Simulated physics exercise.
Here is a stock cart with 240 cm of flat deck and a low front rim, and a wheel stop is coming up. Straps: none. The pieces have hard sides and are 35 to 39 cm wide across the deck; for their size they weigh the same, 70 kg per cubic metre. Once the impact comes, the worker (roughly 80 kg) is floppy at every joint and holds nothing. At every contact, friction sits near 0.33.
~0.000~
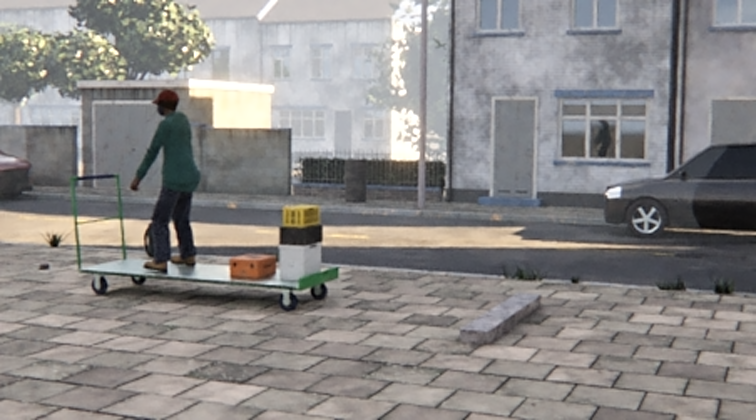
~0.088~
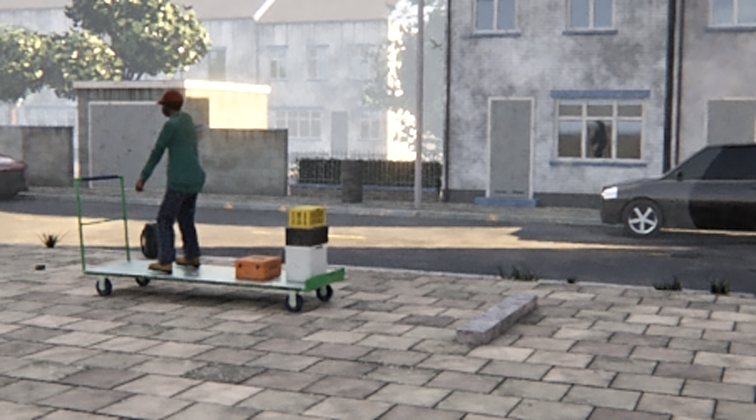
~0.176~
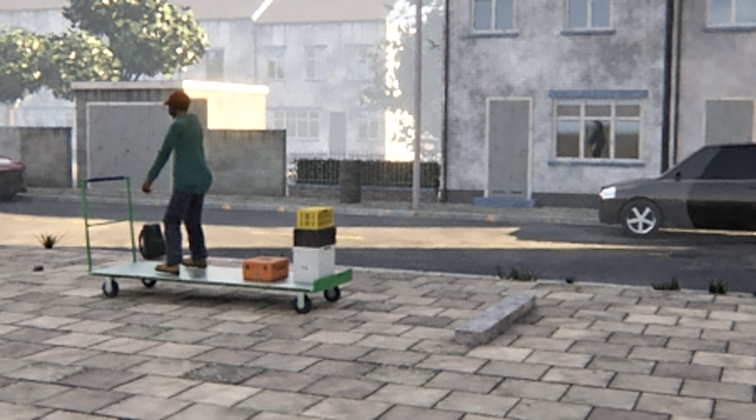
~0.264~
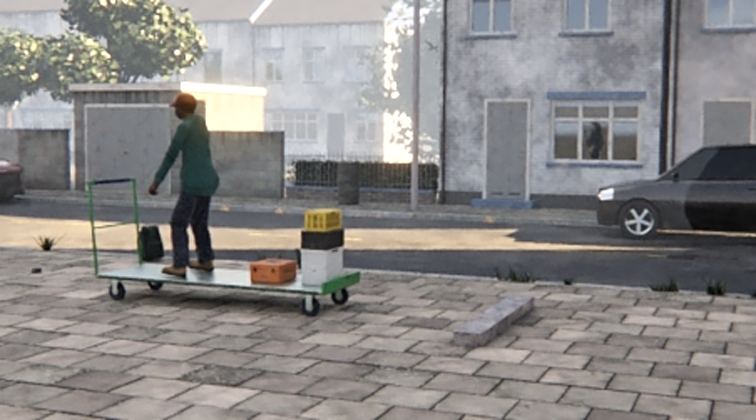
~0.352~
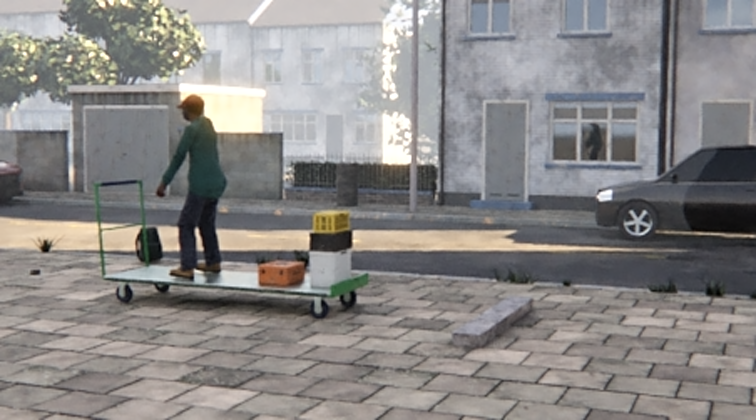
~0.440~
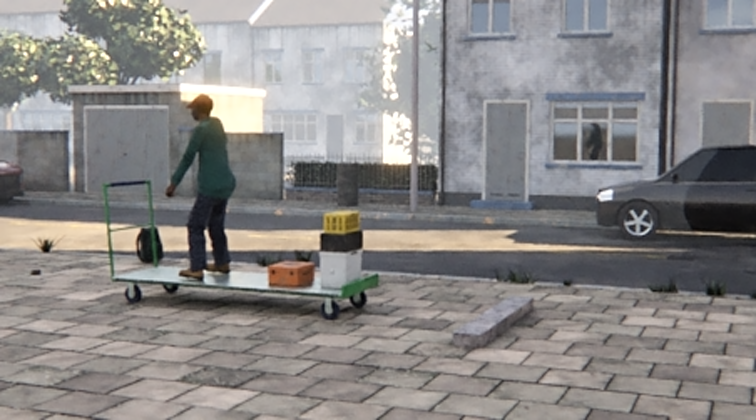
A long flat cart carrying a standing worker in a green top and stacked yellow, black and white boxes beside an orange one rolled slowly to the right across the paving, past a parked dark car.
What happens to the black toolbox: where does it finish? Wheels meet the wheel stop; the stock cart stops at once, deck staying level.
It finishes off the deck.
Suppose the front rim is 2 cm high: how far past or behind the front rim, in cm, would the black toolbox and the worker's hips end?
With that rim, black finishes 40 cm past and the hips stay 80 cm behind.
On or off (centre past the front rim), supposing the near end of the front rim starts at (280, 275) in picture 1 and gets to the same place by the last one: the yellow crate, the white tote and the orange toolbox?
Well, yellow is lost, white remains, and orange remains.
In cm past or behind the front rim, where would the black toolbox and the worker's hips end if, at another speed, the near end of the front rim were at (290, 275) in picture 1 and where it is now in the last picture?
Black: 40 cm past; hips: 90 cm behind.
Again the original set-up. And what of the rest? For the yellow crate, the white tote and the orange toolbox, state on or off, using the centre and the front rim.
Final: Yellow gone, white secure, orange secure.
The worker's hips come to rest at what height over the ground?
They end up some 40 cm off the ground.
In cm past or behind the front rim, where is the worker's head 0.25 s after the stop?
Position: Approx. 140 cm behind the front rim.
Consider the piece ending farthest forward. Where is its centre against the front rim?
Its centre sits about 70 cm past the front rim.
The wheels strike at 1.55 s.
After 2.10 s the black toolbox is 9 cm past the rim, tilted 85°, near (505, 269) in the last picture's view.
After 2.55 s the black toolbox is 33 cm past the rim, tilted 120°, near (531, 310) in the last picture's view.
Final state at 5.4 s, past the rim, yellow crate and black toolbox; behind it, white tote, orange toolbox and the worker's hips.
